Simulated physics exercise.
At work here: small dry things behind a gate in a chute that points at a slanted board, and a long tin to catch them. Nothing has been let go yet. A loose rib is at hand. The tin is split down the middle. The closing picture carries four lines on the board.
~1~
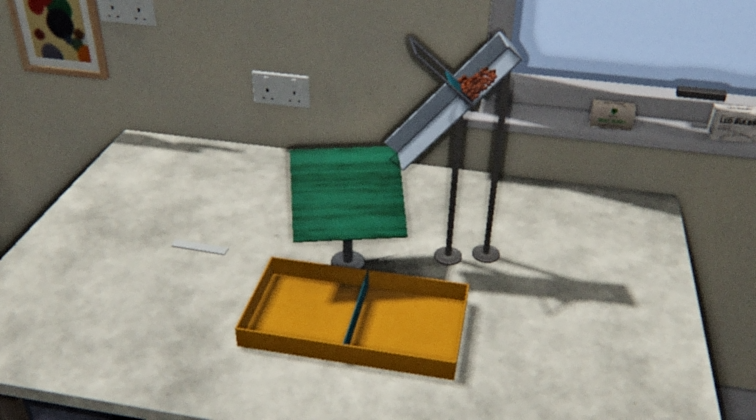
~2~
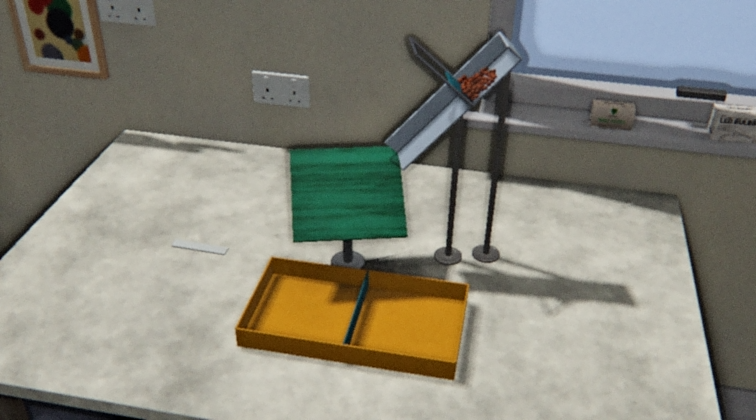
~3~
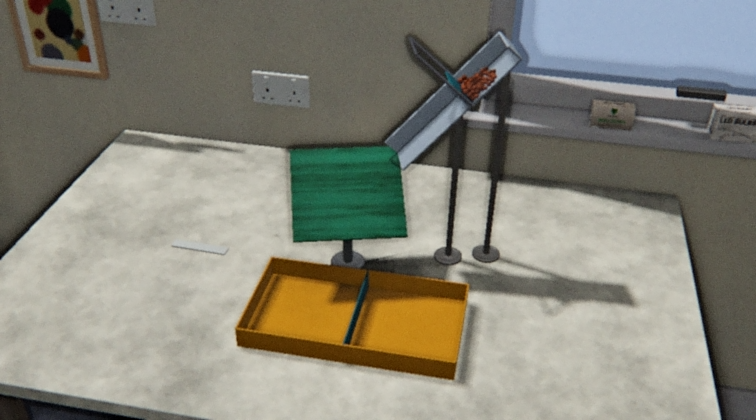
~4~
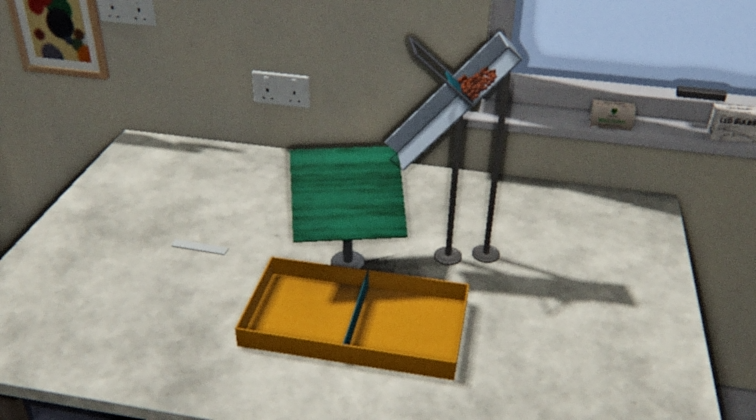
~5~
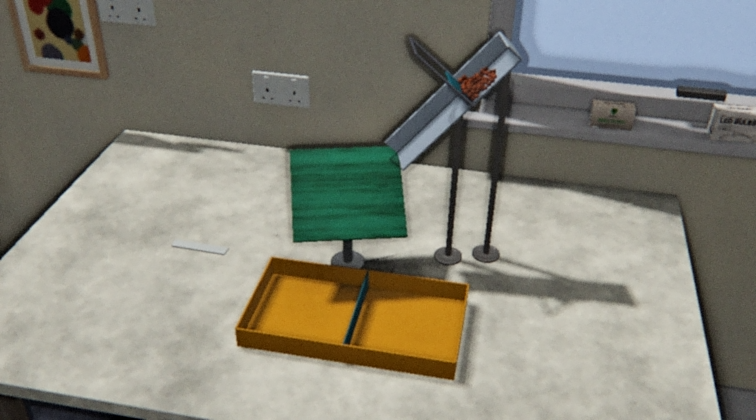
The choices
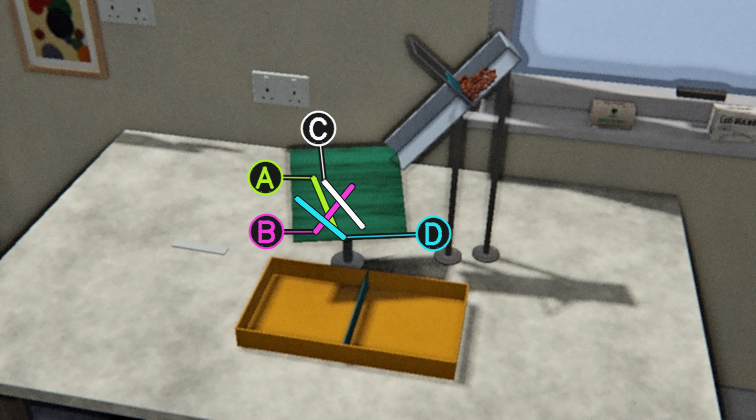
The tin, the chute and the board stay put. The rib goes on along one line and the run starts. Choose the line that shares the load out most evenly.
The answer is line D.
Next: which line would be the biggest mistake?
C.
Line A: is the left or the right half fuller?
More lands on the left.
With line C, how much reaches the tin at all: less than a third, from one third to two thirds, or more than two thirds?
It is more than two thirds.
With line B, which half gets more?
Left.
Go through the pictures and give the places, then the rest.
The first picture shows load behind the gate (473, 84), clay pellets; lip of the chute (401, 162), sloping fairly steeply.
The second picture shows middle of the board (348, 192), tilted fairly steeply; middle of its low edge (351, 239); of its high edge (344, 148).
The third picture shows front corners of the tin (236, 328) and (455, 362); front end of its middle wall (343, 345); gate still shut (452, 81).
The fourth picture shows middle of the load (473, 84); lip (401, 162).
The fifth picture shows middle of the load (473, 84); lip (401, 162).
On the marked copy, line A from (313, 178) to (335, 230); line B from (352, 186) to (315, 231); line C from (324, 182) to (362, 226); line D from (297, 198) to (343, 237).
Choosing A, of what is caught, the larger part in the left half, roughly a quarter in the right.
Choosing B, of what is caught, roughly two thirds in the left half, roughly a quarter in the right.
Choosing C, of what is caught, about a tenth in the left half, almost all in the right.
Choosing D, of what is caught, roughly half in the left half, roughly half in the right.
